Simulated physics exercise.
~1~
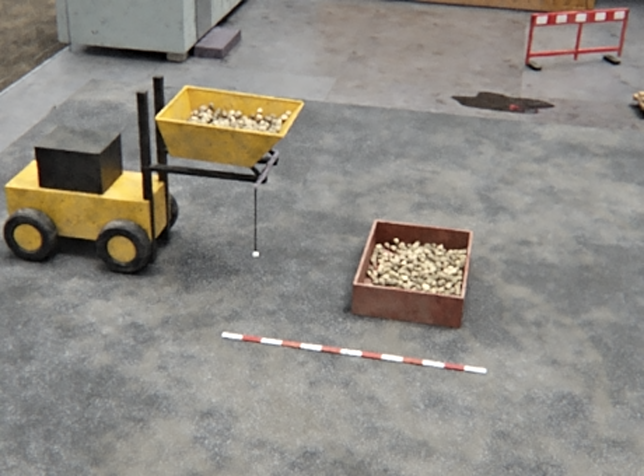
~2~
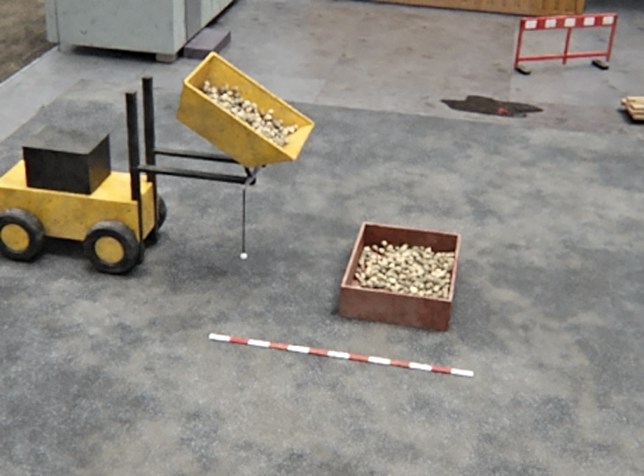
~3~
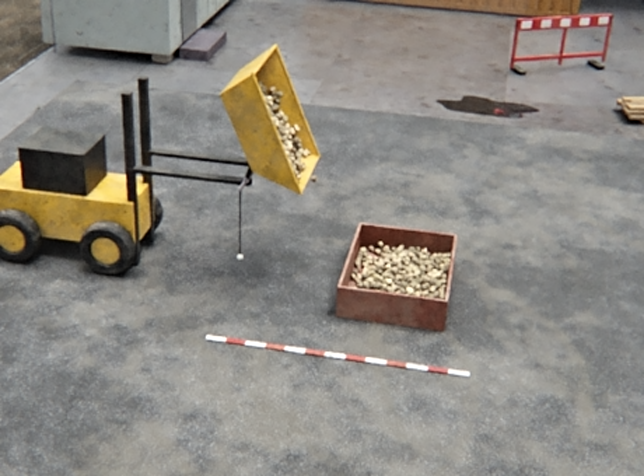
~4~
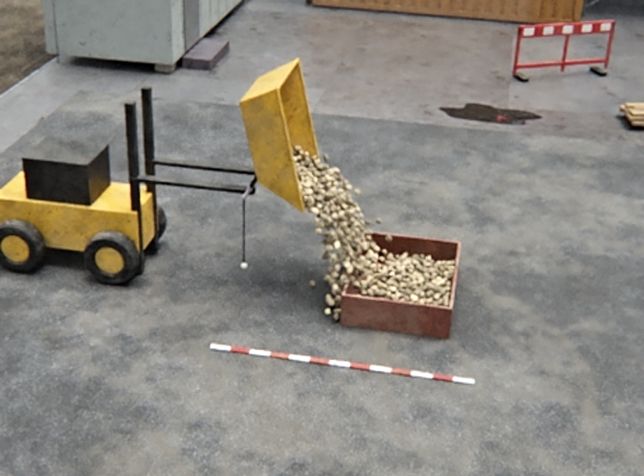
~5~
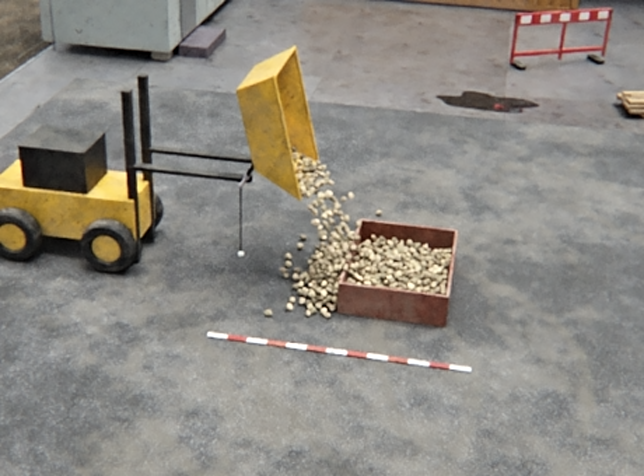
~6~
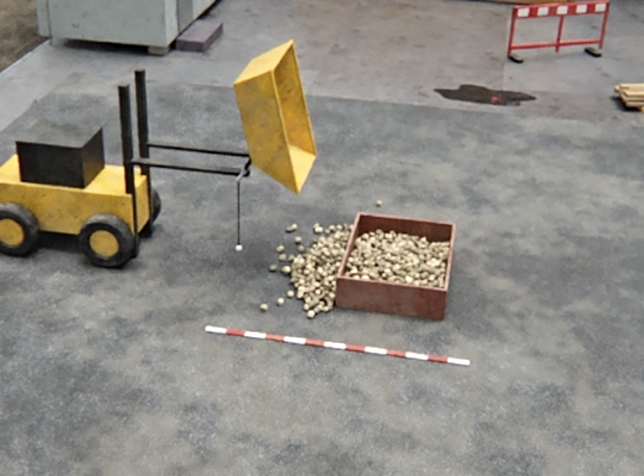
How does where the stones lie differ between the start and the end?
At the start the stones are split between the raised yellow skip and the reddish-brown bin. At the end they are all lower down and, taken together, further right, with most in the bin and the rest on the floor along its left side.
On a grey floor, a yellow fork truck tips its raised skip of pale stones towards a reddish-brown bin already holding some; the stones pour out, partly into the bin and partly short of it, leaving the skip empty and a pile spilled against the bin's left side.
